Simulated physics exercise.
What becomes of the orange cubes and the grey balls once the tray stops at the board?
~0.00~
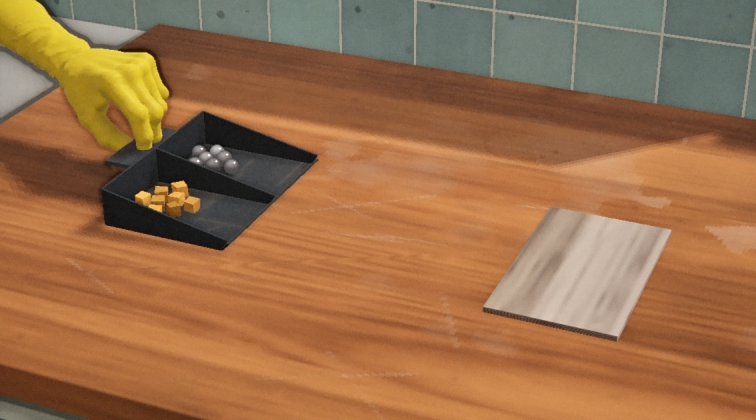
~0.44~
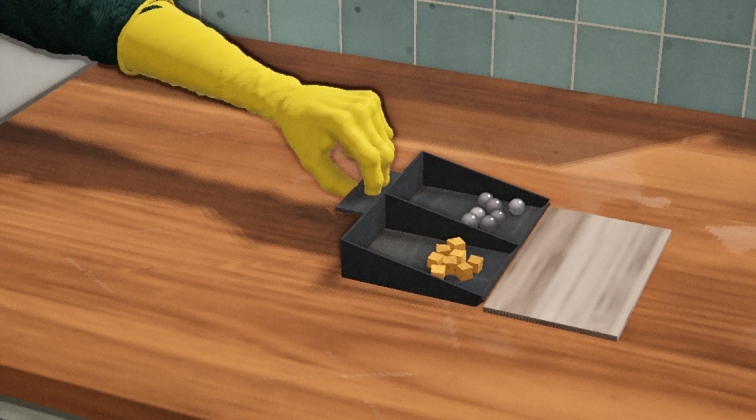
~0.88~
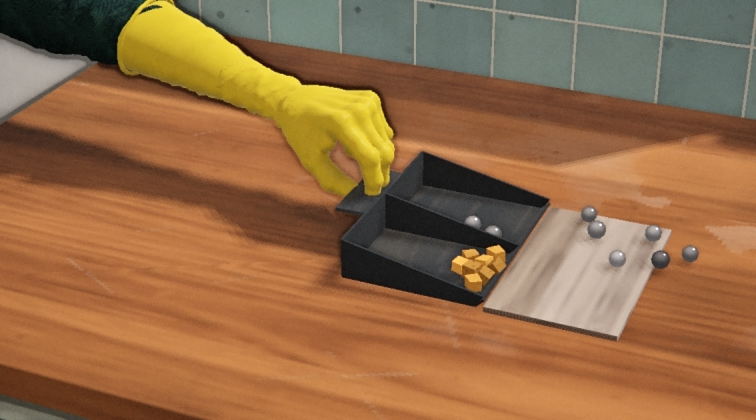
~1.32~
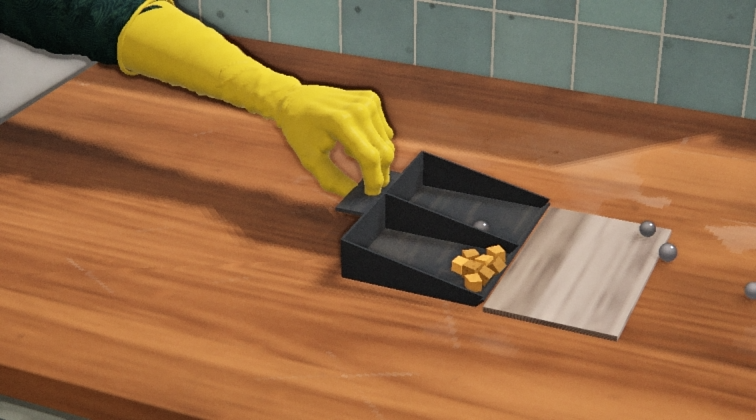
The orange cubes slide forward but all stay inside their section, while most of the grey balls roll out over the low front edge.
On a wooden counter beside a green tiled wall, a yellow-gloved hand holds the back of a black divided tray, with grey balls in the far section and orange cubes in the near one. The hand pushes the tray to the right until it stops against a pale flat board, and both handfuls shift towards the low front edge. Most of the balls then roll out over the board, while the cubes bunch up at the front. At the end the cubes are all still inside, one ball remains in the tray, and a few others are seen farther right.
